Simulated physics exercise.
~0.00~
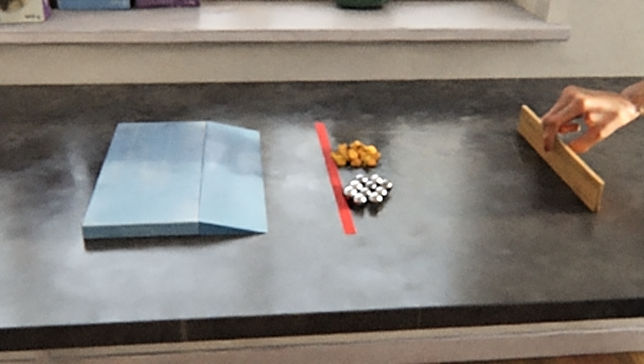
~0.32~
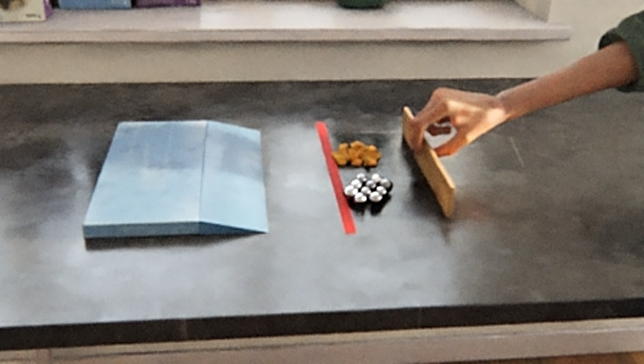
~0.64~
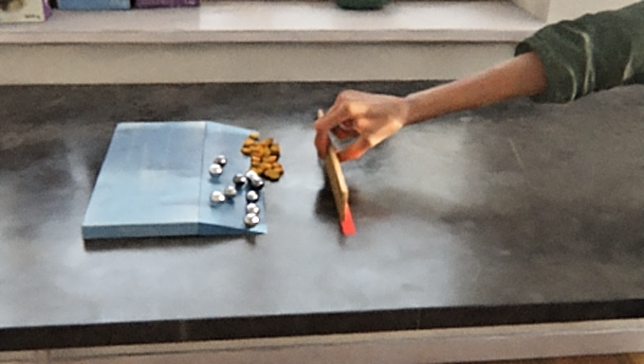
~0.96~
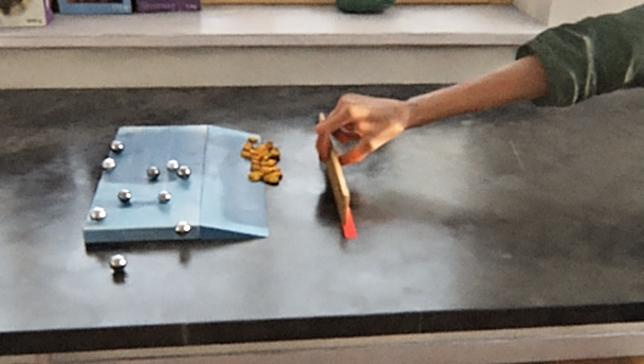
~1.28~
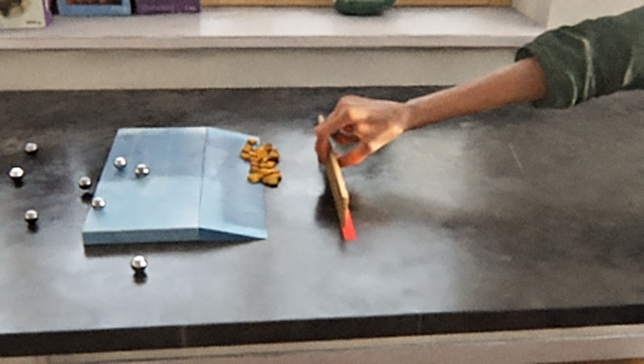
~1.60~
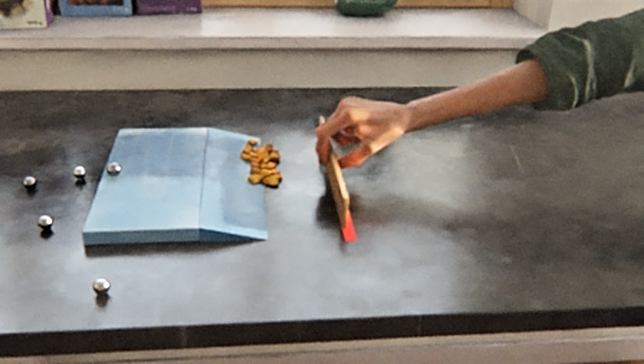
On a dark countertop, a hand slides a wooden strip left to a red tape line, pushing shiny metal balls and small brown pieces toward a pale blue ramp; the balls roll up and over the top, scattering beyond it, while the brown pieces stay around its lower edge.
